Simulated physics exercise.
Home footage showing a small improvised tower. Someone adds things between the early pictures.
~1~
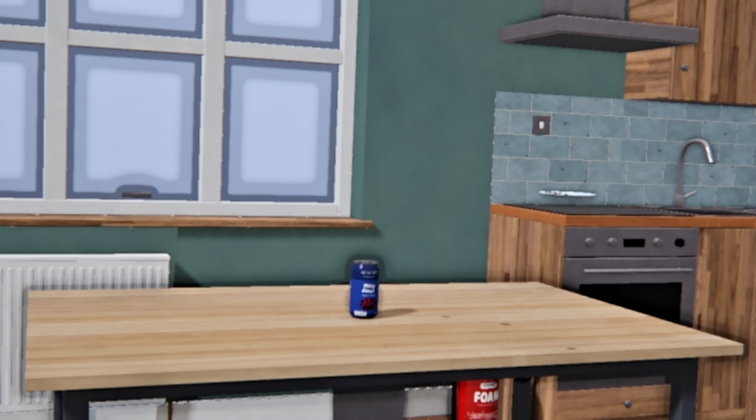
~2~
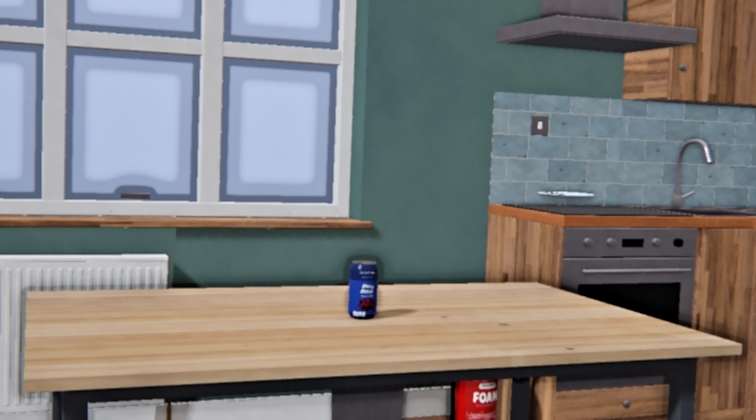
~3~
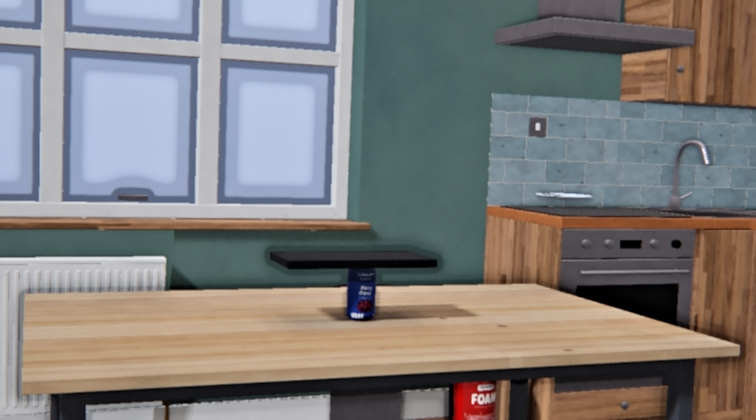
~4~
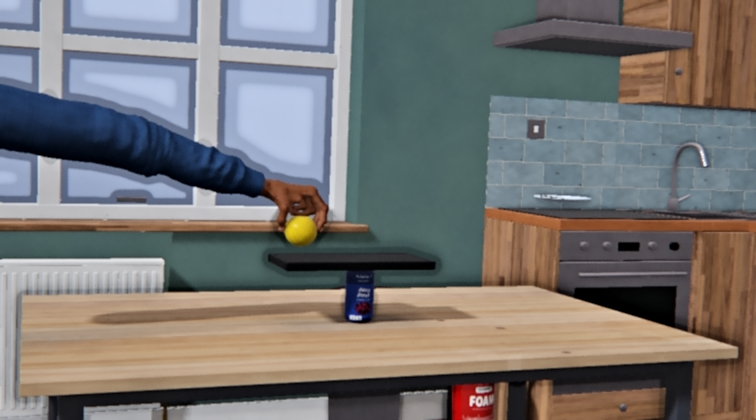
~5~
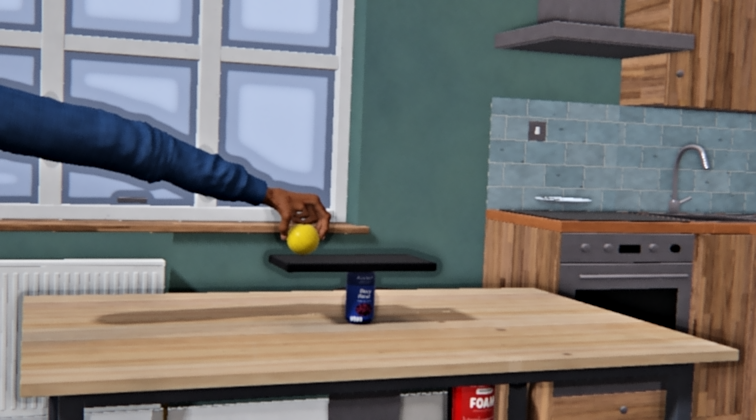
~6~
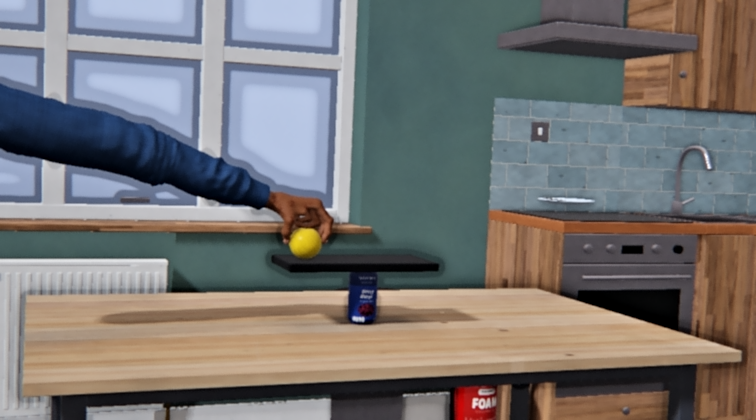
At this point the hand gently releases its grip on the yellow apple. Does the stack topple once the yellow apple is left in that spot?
Yes, it topples.
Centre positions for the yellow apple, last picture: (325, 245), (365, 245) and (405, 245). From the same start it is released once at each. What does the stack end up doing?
Outcomes in order: Falls, then stands, then stands.
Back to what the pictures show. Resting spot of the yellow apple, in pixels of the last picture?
Near (253, 311).
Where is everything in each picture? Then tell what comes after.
In the first picture, the last thing is not in view yet.
In the second picture, the last thing is not in view yet.
In the third picture, the last thing is not in view yet; black lid (353, 260).
In the fourth picture, on its way; yellow apple (301, 231); black lid (351, 262).
In the fifth picture, on its way; yellow apple (303, 239); black lid (352, 263).
In the sixth picture, in place under the hand; yellow apple (306, 243); black lid (355, 263).
Then, 0.40 s on from there, yellow apple now fallen; black lid turned 53° from how it was put.
Then, 0.60 s on from there, black lid turned 37° from how it was put; blue can shifted a little.
In the end, fallen, yellow apple and black lid; blue can unmoved. At the end, from the last picture's camera, yellow apple near (253, 311). The stack gives way.
